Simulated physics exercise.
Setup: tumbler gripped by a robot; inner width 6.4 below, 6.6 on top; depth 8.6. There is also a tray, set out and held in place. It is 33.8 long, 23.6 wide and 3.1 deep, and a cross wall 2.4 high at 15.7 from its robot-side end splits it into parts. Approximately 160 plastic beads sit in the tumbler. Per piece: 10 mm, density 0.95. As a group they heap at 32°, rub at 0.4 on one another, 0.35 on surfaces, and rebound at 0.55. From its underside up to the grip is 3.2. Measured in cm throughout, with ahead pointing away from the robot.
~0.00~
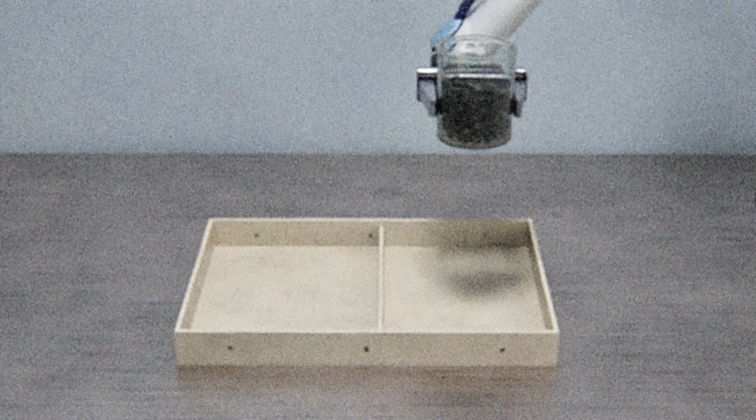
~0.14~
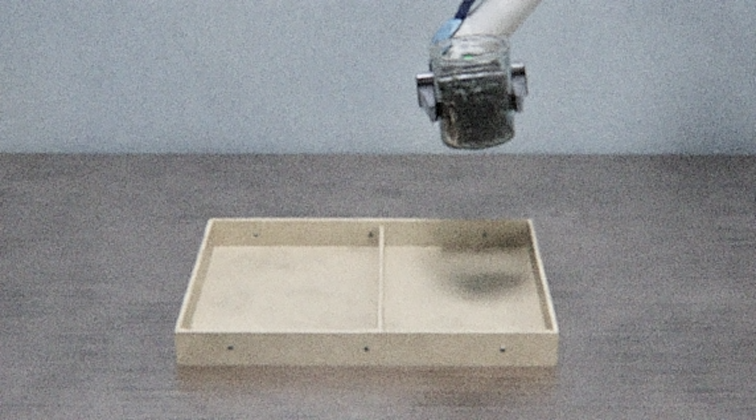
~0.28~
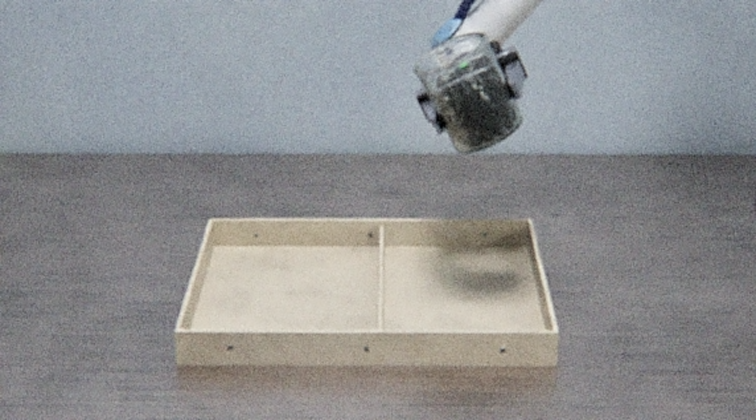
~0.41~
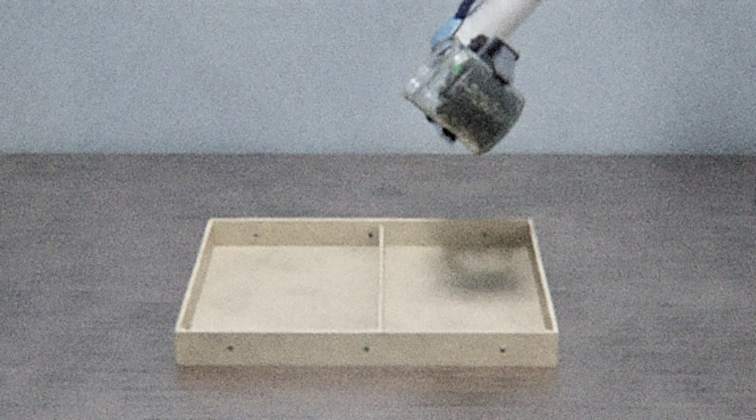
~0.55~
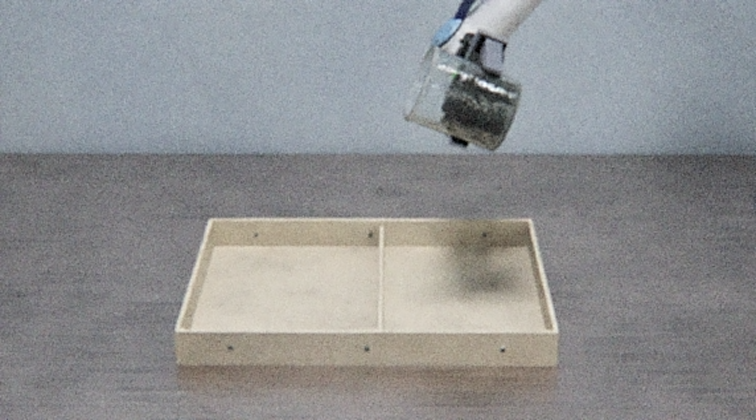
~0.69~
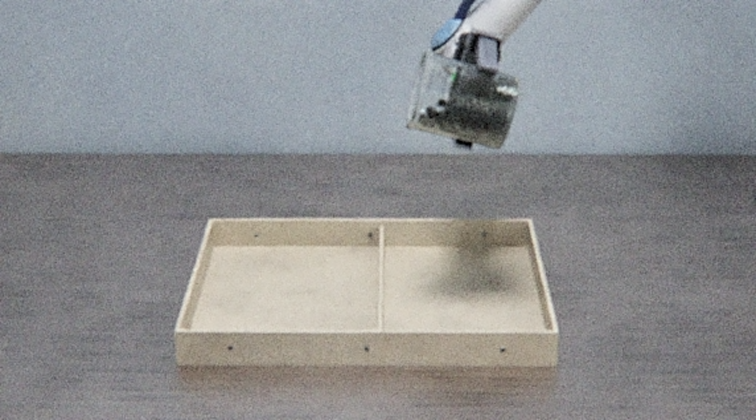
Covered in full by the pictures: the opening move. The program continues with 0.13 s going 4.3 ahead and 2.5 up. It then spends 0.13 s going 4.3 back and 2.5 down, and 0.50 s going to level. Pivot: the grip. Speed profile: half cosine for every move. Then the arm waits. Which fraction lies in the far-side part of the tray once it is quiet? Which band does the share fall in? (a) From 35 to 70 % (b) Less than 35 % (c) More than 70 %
The answer is a.
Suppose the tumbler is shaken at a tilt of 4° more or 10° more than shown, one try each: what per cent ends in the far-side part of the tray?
About 55 and 70 %.
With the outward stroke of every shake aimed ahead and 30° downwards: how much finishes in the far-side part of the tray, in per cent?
Result: Approx. 10 %.
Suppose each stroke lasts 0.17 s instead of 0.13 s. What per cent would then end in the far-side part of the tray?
That would give around 15 per cent.
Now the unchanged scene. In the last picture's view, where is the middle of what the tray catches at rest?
It sits close to (300, 292).
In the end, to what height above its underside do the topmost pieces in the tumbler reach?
About 4.5 cm.
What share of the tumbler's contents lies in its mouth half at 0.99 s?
Some 60 per cent.
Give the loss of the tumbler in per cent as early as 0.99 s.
50 %.
After 0.99 s, tilted 74° forward, highest piece 21 above the table; 80 in the tumbler, 84 in flight or on a rim.
After 1.30 s, tilted 16° forward, highest piece 25 above the table; 80 in the far-side part, 78 in the tumbler, 6 in the robot-side part.
After 1.65 s, level, highest piece 22 above the table; 80 in the far-side part, 78 in the tumbler, 6 in the robot-side part.
After 2.70 s, level, highest piece 22 above the table; 80 in the far-side part, 78 in the tumbler, 6 in the robot-side part.
At rest, 80 in the far-side part, 78 in the tumbler, 6 in the robot-side part. That is 49 % in the far-side part of the tray.
